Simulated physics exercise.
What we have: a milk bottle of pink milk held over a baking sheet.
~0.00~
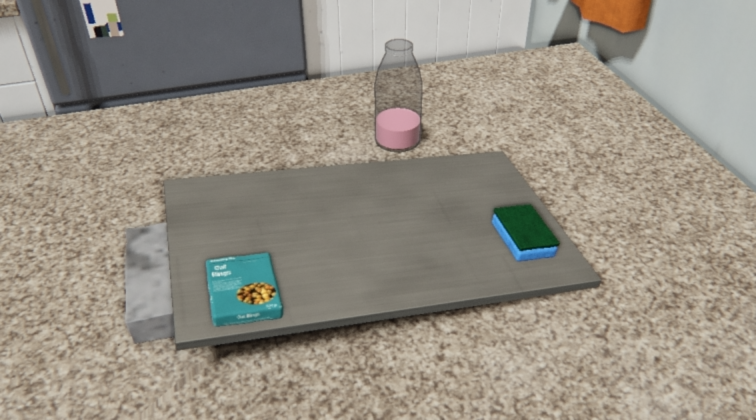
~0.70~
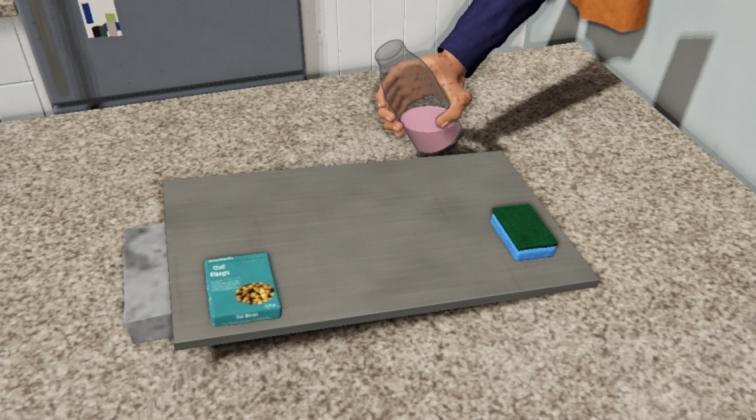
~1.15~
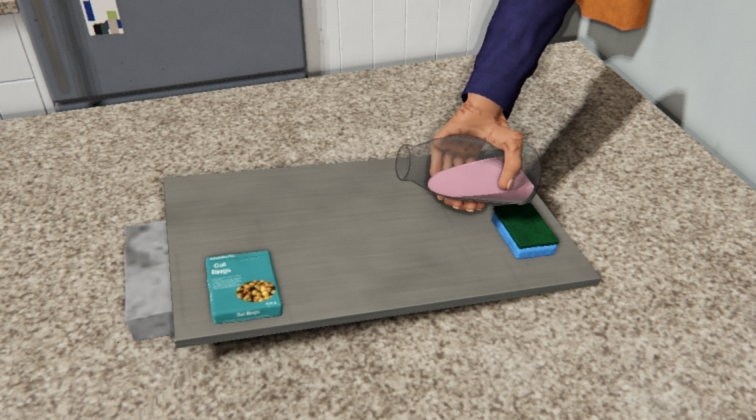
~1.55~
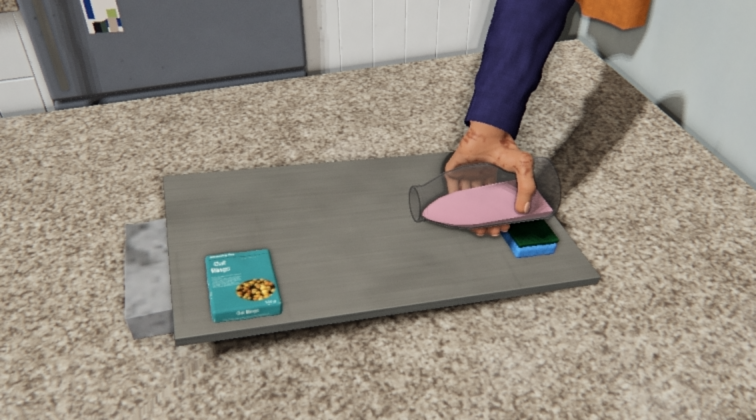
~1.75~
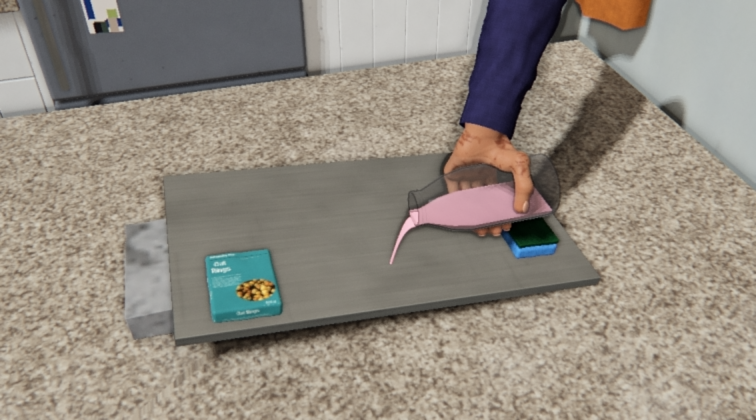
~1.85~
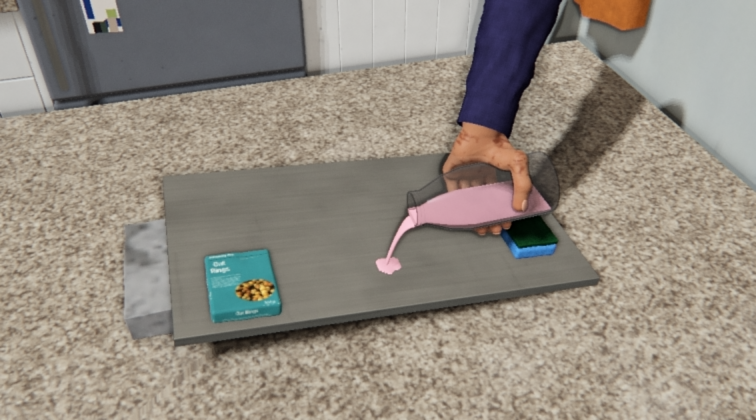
A hand lifts a bottle of pink milk, tilts it and pours onto a gray board.
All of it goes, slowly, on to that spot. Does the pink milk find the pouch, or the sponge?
The pouch escapes and the sponge is reached.
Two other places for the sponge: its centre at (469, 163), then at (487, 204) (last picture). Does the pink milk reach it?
One: It remains untouched. Two: It gets wet.
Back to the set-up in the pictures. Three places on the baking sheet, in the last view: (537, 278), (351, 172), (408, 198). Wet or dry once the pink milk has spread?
The first is in the puddle; the next dry; the last dry.
After 2.6 s, it runs down to the right; the pouch is dry; the sponge is dry.
After 4.1 s, it runs down to the right and off the end; the pouch is dry; the sponge is wet.
After 7.8 s, it runs down to the right and off the end; the pouch is dry; the sponge is wet.
